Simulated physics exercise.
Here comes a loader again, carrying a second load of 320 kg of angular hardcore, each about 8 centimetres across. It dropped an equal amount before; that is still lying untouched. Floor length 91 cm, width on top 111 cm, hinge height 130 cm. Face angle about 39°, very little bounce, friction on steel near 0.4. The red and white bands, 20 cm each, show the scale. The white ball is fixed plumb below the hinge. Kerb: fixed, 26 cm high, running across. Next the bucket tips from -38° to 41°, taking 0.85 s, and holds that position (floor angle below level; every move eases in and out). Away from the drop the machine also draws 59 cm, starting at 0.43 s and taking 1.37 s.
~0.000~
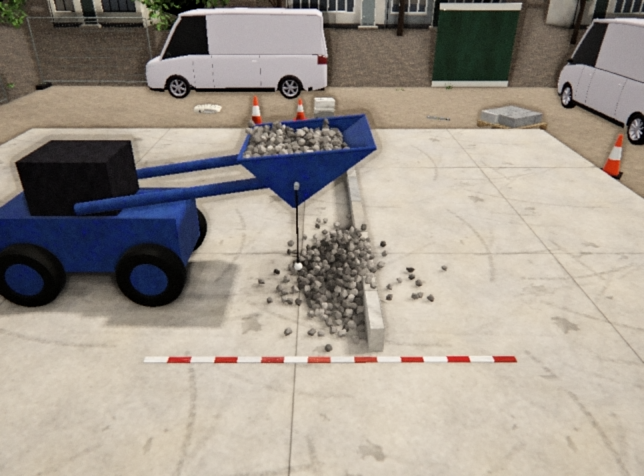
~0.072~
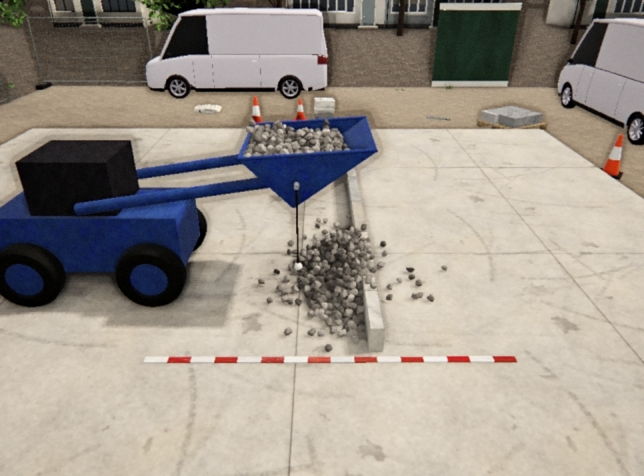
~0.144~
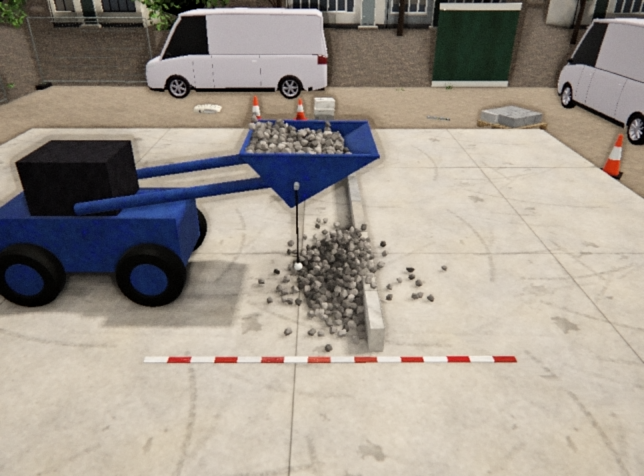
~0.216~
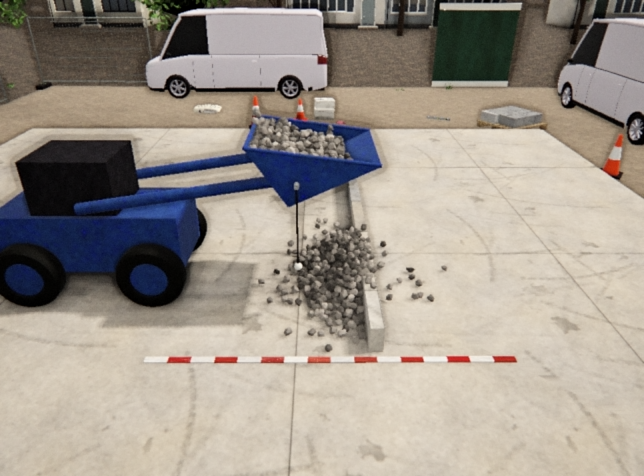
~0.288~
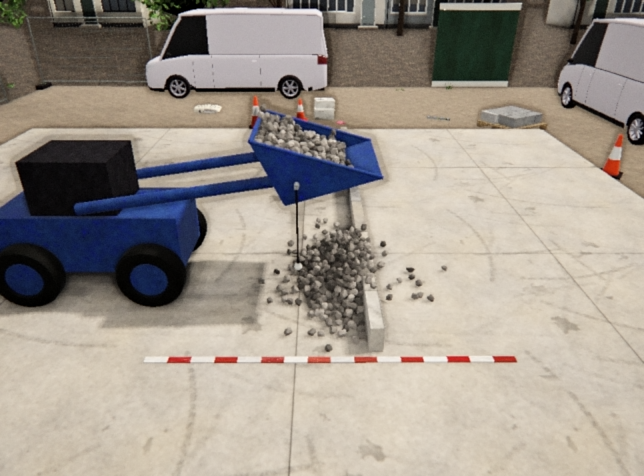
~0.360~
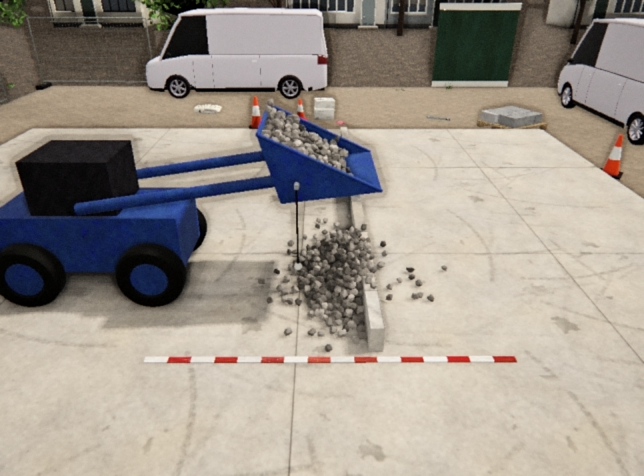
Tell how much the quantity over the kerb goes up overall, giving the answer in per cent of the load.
It goes up by roughly 21 per cent.
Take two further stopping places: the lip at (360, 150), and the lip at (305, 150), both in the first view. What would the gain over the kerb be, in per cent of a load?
I'd guess close to 5 per cent first and close to 0 per cent second.
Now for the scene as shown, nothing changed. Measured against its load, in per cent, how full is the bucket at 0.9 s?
It still holds about 65 per cent.
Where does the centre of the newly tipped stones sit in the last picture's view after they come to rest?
The middle lies near (336, 264) in the last picture.
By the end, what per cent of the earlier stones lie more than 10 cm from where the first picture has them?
Close to 10 in a hundred of them.
After 0.6 s the floor is at 29°; in per cent of one load, 100 in the bucket, 98 on this side of the kerb, 2 over the kerb; the foremost stones are at (419, 283).
After 0.9 s the floor is at 41°; in per cent of one load, 65 in the bucket, 132 on this side of the kerb, 2 over the kerb; the foremost stones are at (419, 283).
After 2.2 s the floor is at 41°; in per cent of one load, 0 in the bucket, 177 on this side of the kerb, 23 over the kerb; the foremost stones are at (446, 268).
After 4.9 s the floor is at 41°; in per cent of one load, 0 in the bucket, 177 on this side of the kerb, 23 over the kerb; the foremost stones are at (446, 268). Net gain over the kerb, 21.
